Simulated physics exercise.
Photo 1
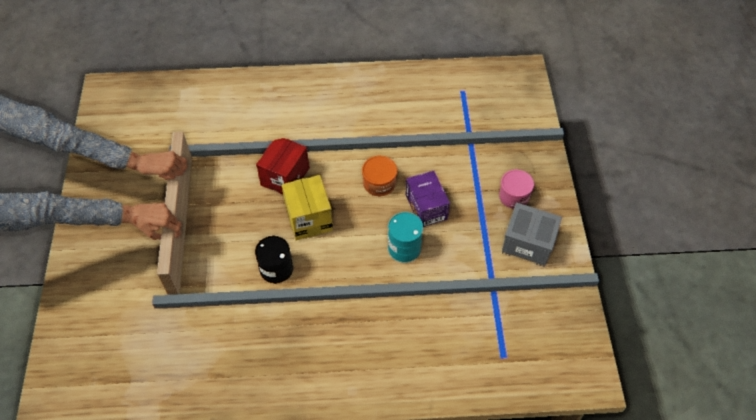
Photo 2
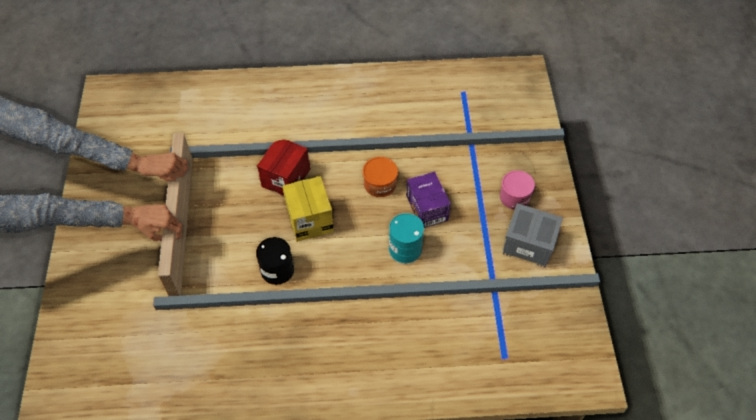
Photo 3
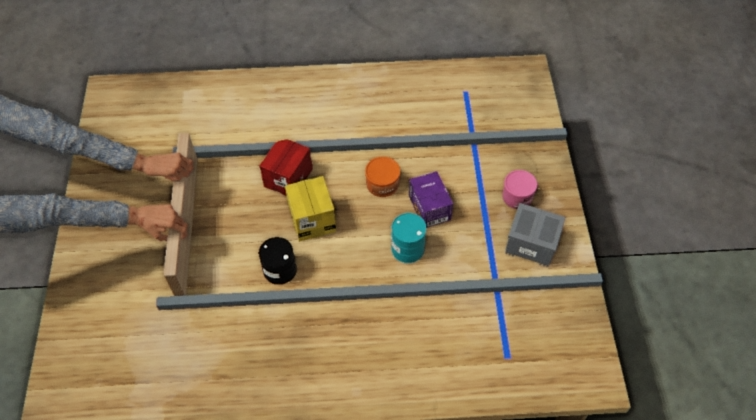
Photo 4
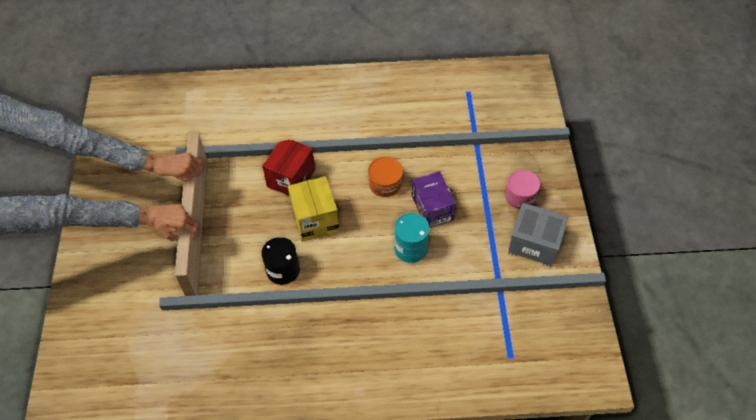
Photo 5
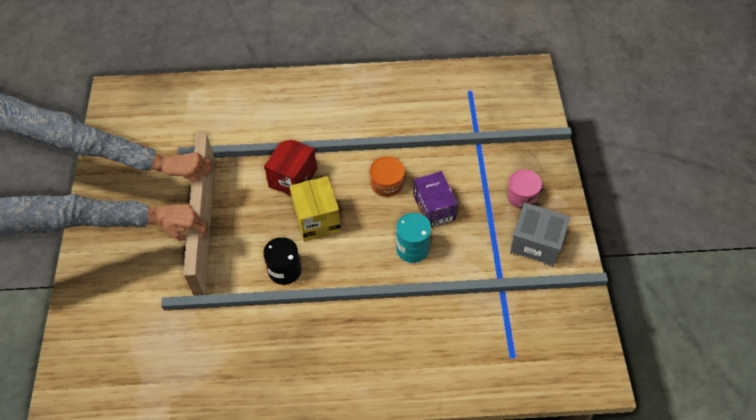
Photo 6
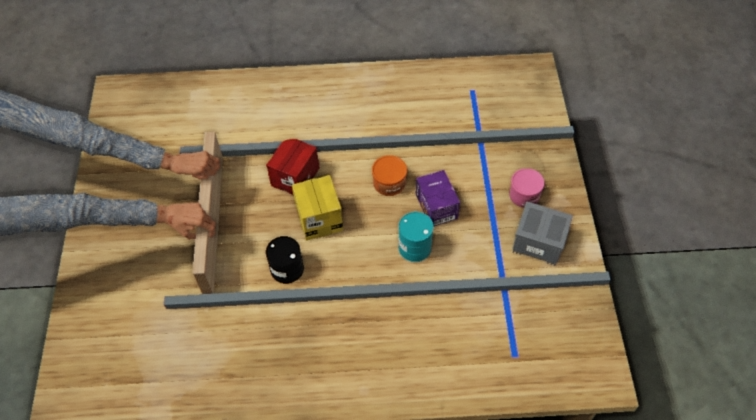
Two hands slide a wooden plank slightly right across a table toward scattered, colourful packages.
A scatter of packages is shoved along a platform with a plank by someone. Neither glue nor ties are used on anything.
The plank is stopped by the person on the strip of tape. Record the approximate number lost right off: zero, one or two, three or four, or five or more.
Number lost: Zero.
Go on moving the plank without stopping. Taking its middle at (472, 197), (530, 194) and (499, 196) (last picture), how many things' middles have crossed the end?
In that order 0, 2 and 0.
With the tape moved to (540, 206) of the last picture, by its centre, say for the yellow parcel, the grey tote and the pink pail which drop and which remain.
Here's how it goes: The yellow parcel stays where it is, the grey tote ends up below, and the pink pail ends up below.
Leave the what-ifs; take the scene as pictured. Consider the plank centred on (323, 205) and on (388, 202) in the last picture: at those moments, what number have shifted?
Up to then 3, and up to the other point 6.
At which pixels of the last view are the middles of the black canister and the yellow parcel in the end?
Roughly at (518, 248) and at (513, 200), in that order.
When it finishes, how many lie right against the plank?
The count in contact is 3.
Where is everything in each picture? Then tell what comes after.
Grey tote (531, 235); pink pail (516, 190); purple box (427, 199); plank (176, 212); tape (481, 210), in the first picture.
Pink pail (517, 190); orange pail (380, 177), in the second picture.
Purple box (430, 200); yellow parcel (311, 209), in the third picture.
Grey tote (537, 235); plank (193, 213), in the fourth picture.
Pink pail (524, 189); black canister (283, 261), in the fifth picture.
Grey tote (542, 234); pink pail (526, 188); purple box (437, 198); plank (209, 211); tape (491, 209), in the sixth picture.
Soon after, none off yet; grey tote at rest near (542, 234); pink pail at rest near (526, 188); purple box at rest near (437, 198).
After that, none off yet; grey tote at rest near (542, 234); pink pail at rest near (526, 188); purple box at rest near (438, 199).
And then, none off yet; grey tote at rest near (542, 234); pink pail at rest near (526, 188); purple box displaced about its own width near (492, 196).
In the end, the number that fall off is zero.
